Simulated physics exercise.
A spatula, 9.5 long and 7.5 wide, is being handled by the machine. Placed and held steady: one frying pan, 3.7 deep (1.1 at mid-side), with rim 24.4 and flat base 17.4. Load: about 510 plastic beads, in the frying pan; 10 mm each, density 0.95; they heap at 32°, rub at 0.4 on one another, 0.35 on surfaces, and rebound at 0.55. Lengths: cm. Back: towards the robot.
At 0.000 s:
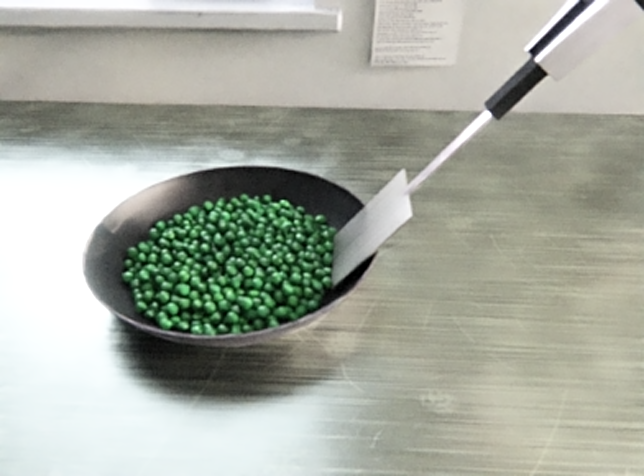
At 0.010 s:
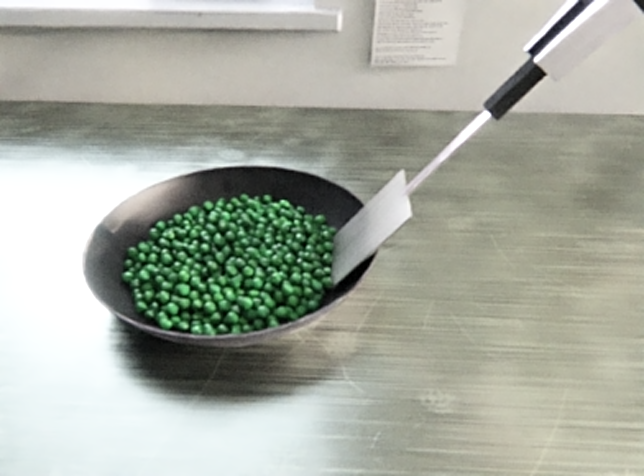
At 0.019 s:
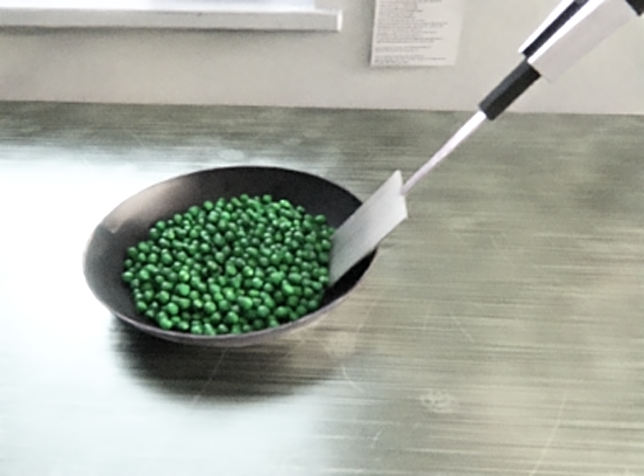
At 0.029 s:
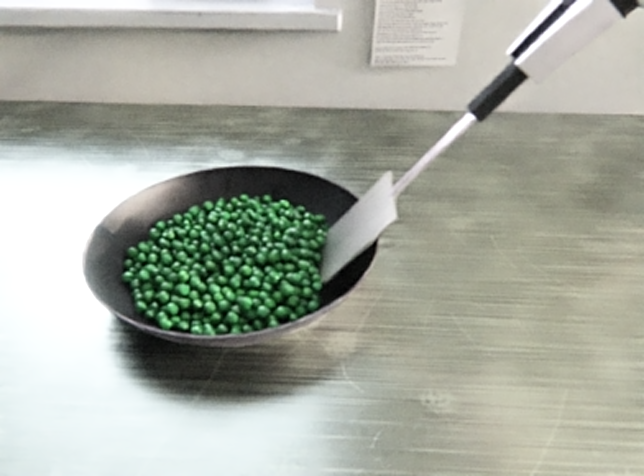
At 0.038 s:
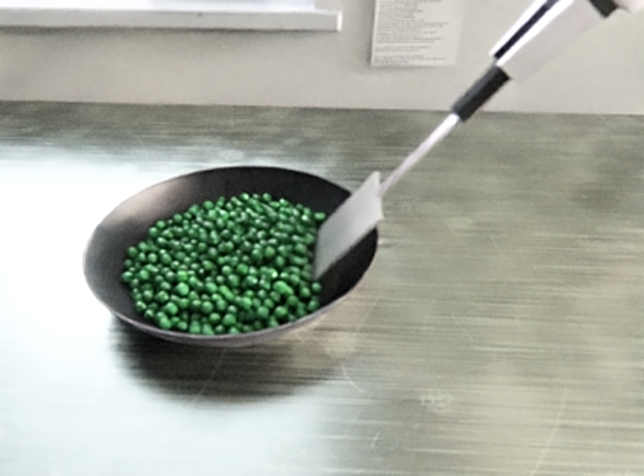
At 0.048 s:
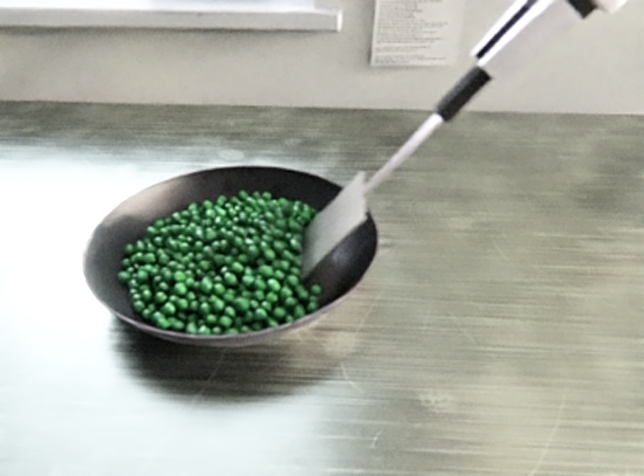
The clip opens on a dark frying pan heaped with small green beads on a brushed metal surface, a machine-held spatula resting inside its right edge. The spatula barely moves at first, then slides steadily left, pushing the nearby beads inward while the pan stays still.
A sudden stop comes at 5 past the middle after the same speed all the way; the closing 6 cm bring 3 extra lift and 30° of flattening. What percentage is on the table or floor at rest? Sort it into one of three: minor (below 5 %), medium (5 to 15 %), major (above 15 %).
Medium, 5 to 15 %.
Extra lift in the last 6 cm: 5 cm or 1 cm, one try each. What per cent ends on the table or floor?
I'd say close to 15 percent for the first and close to 5 percent for the second.
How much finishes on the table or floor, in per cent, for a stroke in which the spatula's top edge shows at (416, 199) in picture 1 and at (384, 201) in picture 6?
I'd put it at roughly 5 per cent.
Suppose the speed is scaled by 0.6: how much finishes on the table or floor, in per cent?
That comes to some 0 per cent, roughly.
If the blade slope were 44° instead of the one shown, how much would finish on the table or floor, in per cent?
I'd expect near 5 percent then.
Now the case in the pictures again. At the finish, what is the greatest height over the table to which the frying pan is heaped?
4.5 cm.
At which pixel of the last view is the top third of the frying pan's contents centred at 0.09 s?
Roughly pixel (221, 244).
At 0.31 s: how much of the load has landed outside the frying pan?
My estimate is roughly 8 %.
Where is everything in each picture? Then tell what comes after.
In the first frame, the spatula top edge at (408, 191), sloping 52°; upper third of the load around (241, 253), from x 130 to 330, top at y 200; 513 in the frying pan.
In the second frame, the spatula top edge at (407, 192), sloping 52°; upper third of the load around (241, 253), from x 130 to 330, top at y 200.
In the third frame, the spatula top edge at (403, 192), sloping 52°; upper third of the load around (245, 252), from x 130 to 330, top at y 200.
In the fourth frame, the spatula top edge at (392, 193), sloping 52°; upper third of the load around (249, 251), from x 130 to 330, top at y 200.
In the fifth frame, the spatula top edge at (378, 194), sloping 52°; upper third of the load around (248, 249), from x 125 to 330, top at y 200.
In the sixth frame, the spatula top edge at (363, 194), sloping 52°; upper third of the load around (248, 246), from x 125 to 330, top at y 195; 513 in the frying pan.
After 0.07 s, sloping 51°, highest piece 8 above the table; 513 in the frying pan.
After 0.09 s, sloping 42°, highest piece 10 above the table; 509 in the frying pan, 4 on the blade or in flight.
After 0.31 s, sloping 22°, highest piece 11 above the table; 464 in the frying pan, 39 on the table or floor, 10 on the blade or in flight.
After 1.36 s, sloping 22°, highest piece 4 above the table; 463 in the frying pan, 50 on the table or floor.
In the end, 463 in the frying pan, 50 on the table or floor. That is 10 % on the table or floor.
